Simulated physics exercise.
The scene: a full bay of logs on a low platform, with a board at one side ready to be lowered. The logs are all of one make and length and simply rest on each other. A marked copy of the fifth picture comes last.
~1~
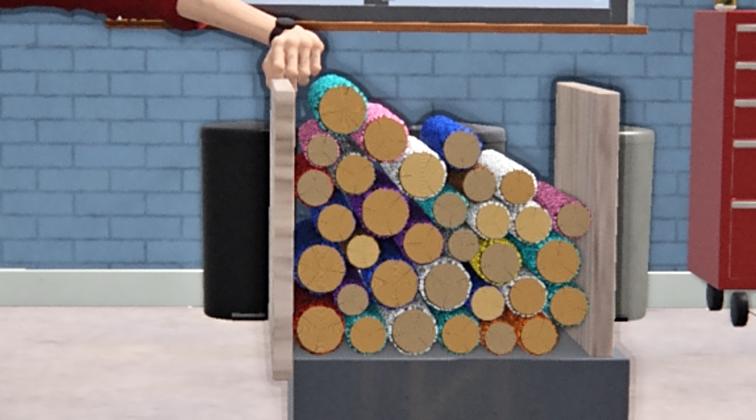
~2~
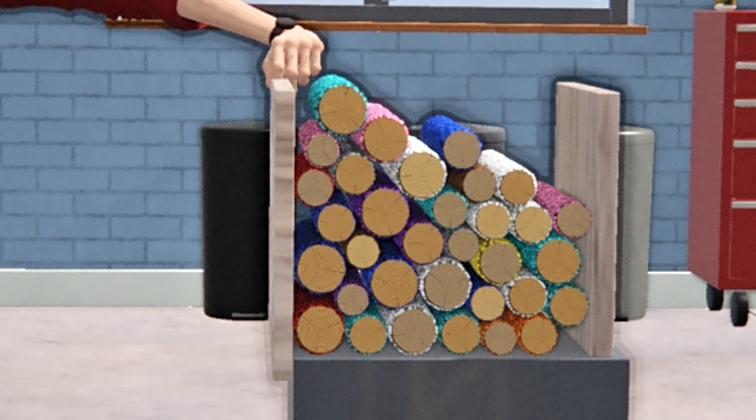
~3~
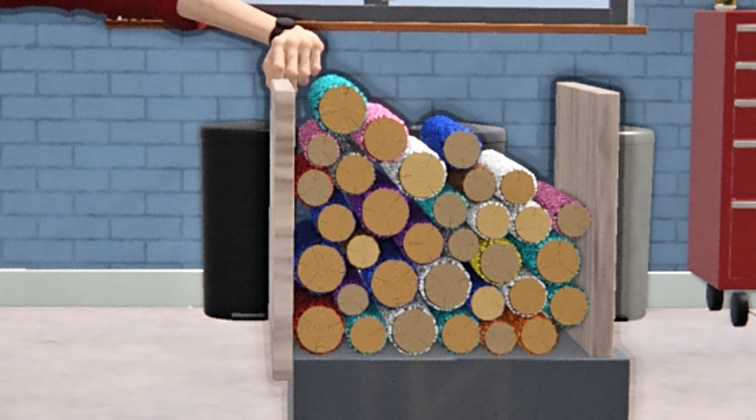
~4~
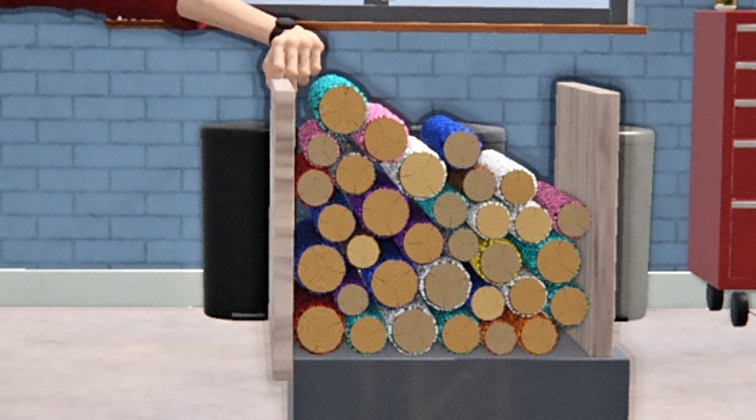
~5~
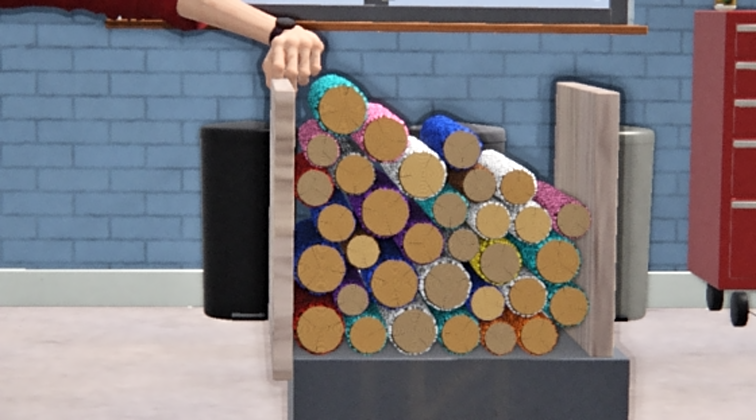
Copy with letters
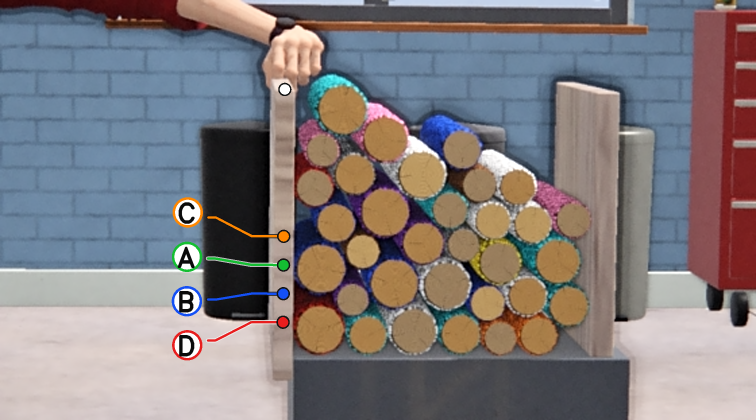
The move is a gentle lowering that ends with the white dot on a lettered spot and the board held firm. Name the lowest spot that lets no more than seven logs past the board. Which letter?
Lower it to B and no more.
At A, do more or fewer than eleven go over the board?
It loses fewer than eleven.
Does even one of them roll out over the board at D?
Yes.
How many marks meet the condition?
Three of them.
On the marked copy, A at (284, 265); B at (283, 294); C at (284, 237); D at (283, 322); the white dot at (285, 90).
Taking B. A third of the way, top of the board (294, 177).
Two thirds of the way, top of the board (293, 274).
When it is over, top of the board (293, 293), five out over the board.
As for the rest, A five out over the board; C two out over the board; D more than seven out over the board.
